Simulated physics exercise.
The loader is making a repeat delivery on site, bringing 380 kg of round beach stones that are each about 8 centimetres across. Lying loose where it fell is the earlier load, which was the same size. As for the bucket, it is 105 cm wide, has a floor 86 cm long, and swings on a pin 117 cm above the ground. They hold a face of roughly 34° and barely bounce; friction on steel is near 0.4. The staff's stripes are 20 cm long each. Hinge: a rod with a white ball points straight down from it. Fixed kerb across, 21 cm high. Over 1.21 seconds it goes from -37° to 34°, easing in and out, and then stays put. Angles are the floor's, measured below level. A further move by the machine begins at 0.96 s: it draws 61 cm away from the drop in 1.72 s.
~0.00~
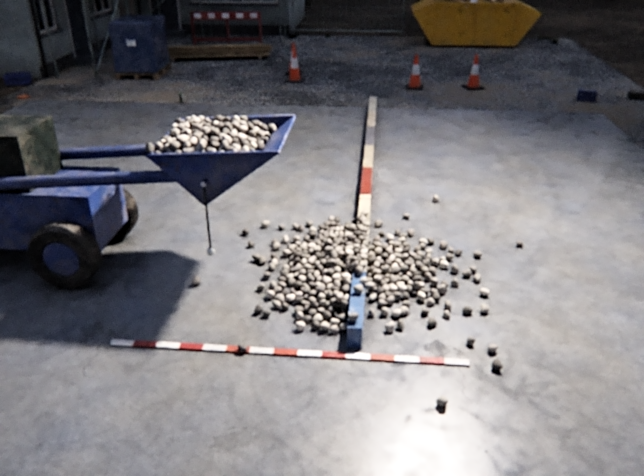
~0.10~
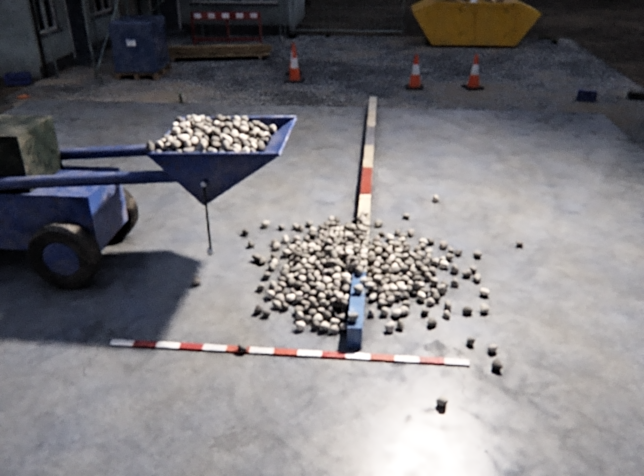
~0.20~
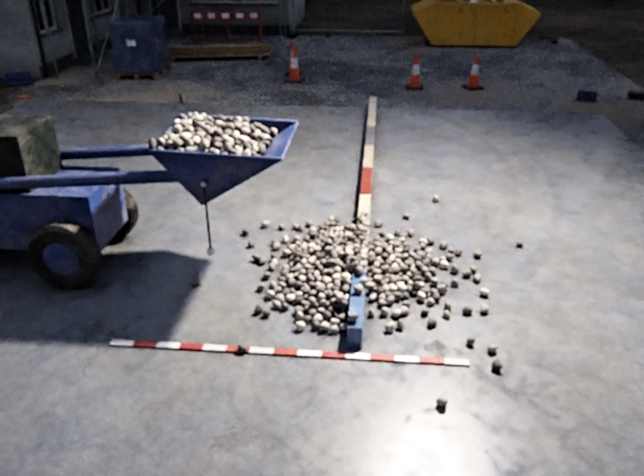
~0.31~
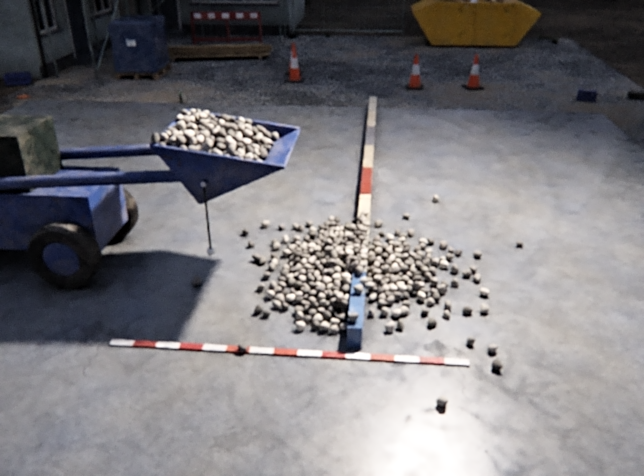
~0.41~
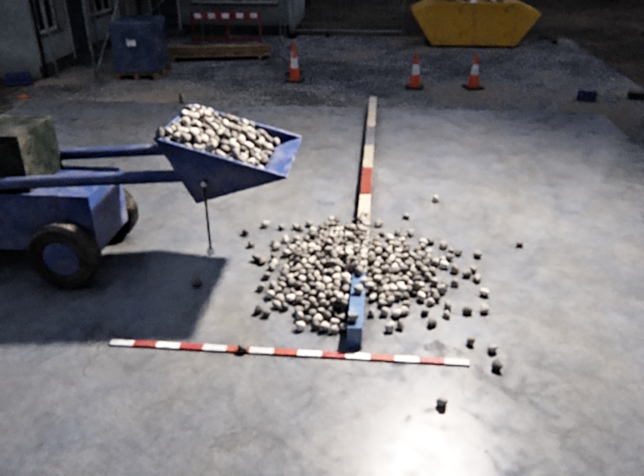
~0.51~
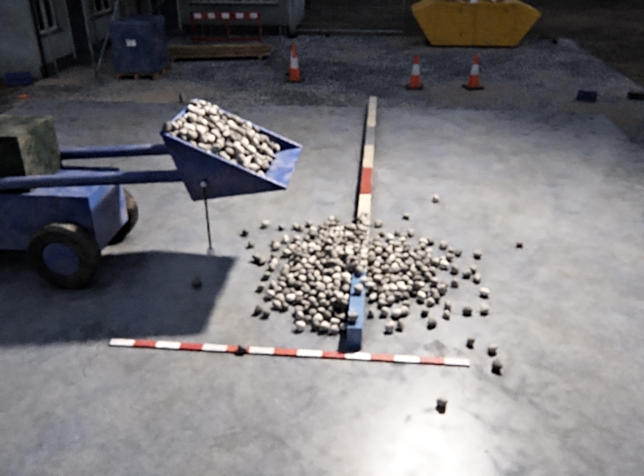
On a concrete yard, a blue machine slowly tilts its bucket of stones down rightward.
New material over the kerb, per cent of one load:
1 per cent.
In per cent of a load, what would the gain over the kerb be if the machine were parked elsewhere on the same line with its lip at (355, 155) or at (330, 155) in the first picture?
65 % and 30 %.
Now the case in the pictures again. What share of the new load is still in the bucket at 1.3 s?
Roughly 50 per cent remains inside.
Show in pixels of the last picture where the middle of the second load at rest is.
Their centre rests close to (297, 261).
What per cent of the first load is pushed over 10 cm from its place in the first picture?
I'd say roughly 5 per cent of them.
After 0.9 s the floor is at 23°; in per cent of one load, 100 in the bucket, 71 on this side of the kerb, 29 over the kerb; the foremost stones are at (488, 291).
After 1.3 s the floor is at 34°; in per cent of one load, 52 in the bucket, 120 on this side of the kerb, 29 over the kerb; the foremost stones are at (488, 291).
After 3.1 s the floor is at 34°; in per cent of one load, 0 in the bucket, 170 on this side of the kerb, 30 over the kerb; the foremost stones are at (488, 291).
After 5.8 s the floor is at 34°; in per cent of one load, 0 in the bucket, 170 on this side of the kerb, 30 over the kerb; the foremost stones are at (488, 291). Net gain over the kerb, 1.
